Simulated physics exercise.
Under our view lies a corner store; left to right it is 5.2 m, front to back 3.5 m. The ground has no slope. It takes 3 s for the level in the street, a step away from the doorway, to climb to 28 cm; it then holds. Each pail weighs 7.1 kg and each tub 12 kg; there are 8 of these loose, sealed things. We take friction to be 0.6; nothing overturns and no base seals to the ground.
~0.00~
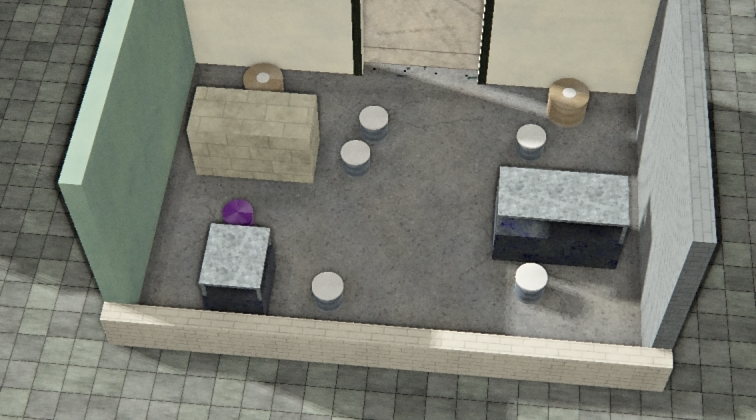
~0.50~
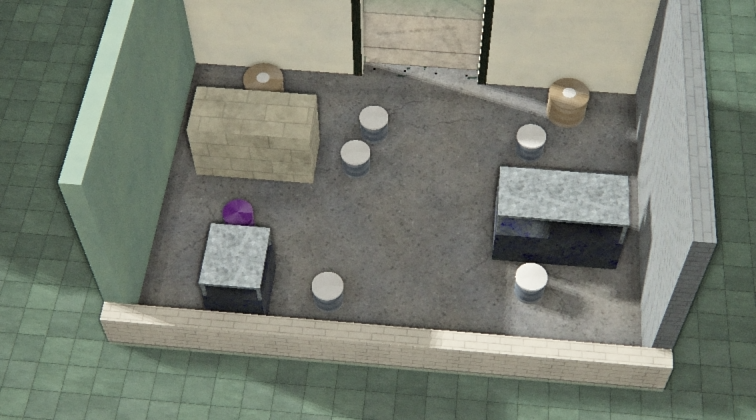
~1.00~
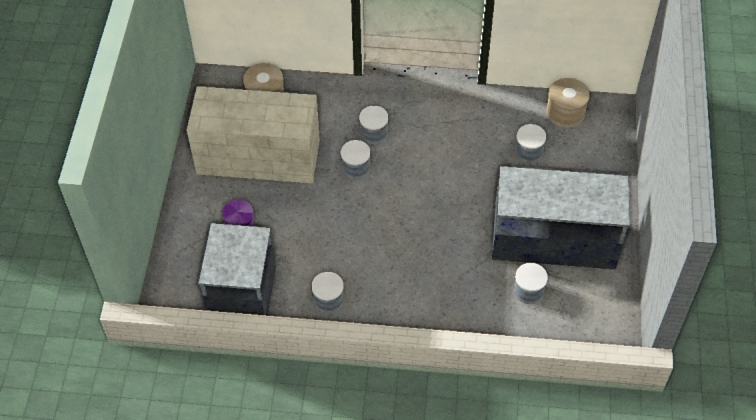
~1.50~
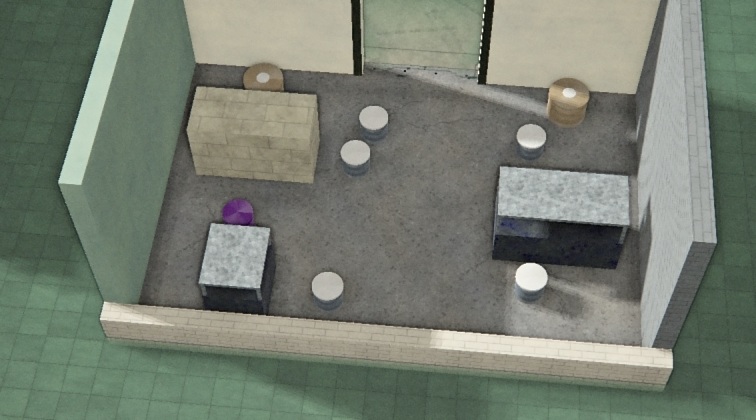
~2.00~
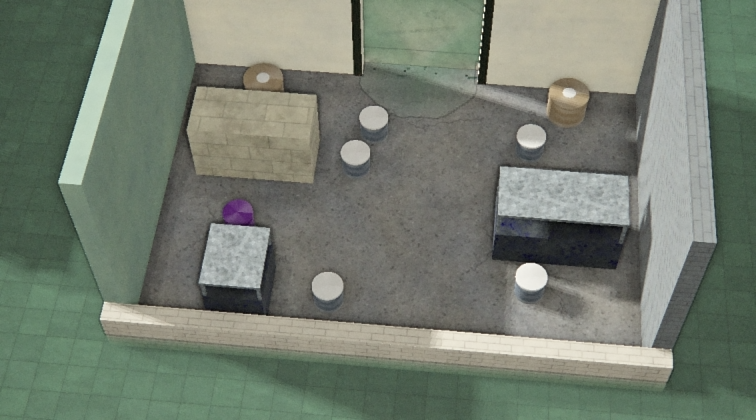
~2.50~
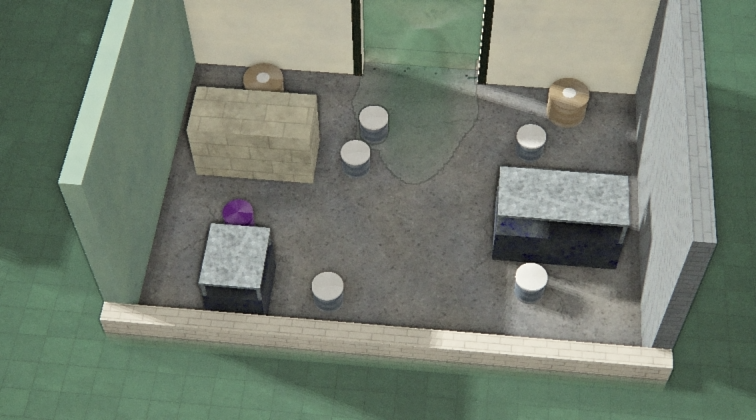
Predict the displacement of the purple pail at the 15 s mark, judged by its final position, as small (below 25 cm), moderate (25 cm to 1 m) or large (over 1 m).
Moderate.
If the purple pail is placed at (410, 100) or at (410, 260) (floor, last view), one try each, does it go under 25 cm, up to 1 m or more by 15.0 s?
I'd expect it to get swept far off the first time and to get swept far off the second time.
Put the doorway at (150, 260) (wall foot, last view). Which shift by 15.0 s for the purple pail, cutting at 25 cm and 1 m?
Result for the purple pail: Large displacement.
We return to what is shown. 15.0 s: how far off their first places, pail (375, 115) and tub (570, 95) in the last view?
In turn: 300 cm, 100 cm.
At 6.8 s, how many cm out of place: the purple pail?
Shift by then: About 0 cm.
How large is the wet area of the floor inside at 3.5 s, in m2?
6.0 m2.
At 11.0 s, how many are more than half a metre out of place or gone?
I count 5.
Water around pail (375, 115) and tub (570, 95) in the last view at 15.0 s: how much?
24 and 16 cm.
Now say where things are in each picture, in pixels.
The first picture shows the purple pail at (238, 212) rests on the ground; water covers 0.0 m2; 0 of 8 have shifted.
The second picture shows the purple pail at (238, 212), on the bottom; 0.0 m2 under water; 0 of 8 have shifted.
The third picture shows the purple pail at (238, 212) rests on the ground; 0.0 m2 under water; 0 of 8 have shifted.
The fourth picture shows the purple pail at (238, 212), on the bottom; water covers 0.0 m2; 0 of 8 have shifted.
The fifth picture shows the purple pail at (238, 212) rests on the ground; 0.6 m2 under water; 0 of 8 have shifted.
The sixth picture shows the purple pail at (238, 212), on the bottom; 1.4 m2 under water; 0 of 8 have shifted.
After 3.5 s the purple pail is near (238, 212), 0.0 m from its start, aground; 0 afloat.
After 6.8 s the purple pail is near (238, 212), 0.0 m from its start, aground; 2 afloat.
After 11.0 s the purple pail is near (215, 171), 0.6 m from its start, afloat; 7 afloat.
After 15.0 s the purple pail is near (223, 169), 0.5 m from its start, afloat; 8 afloat.
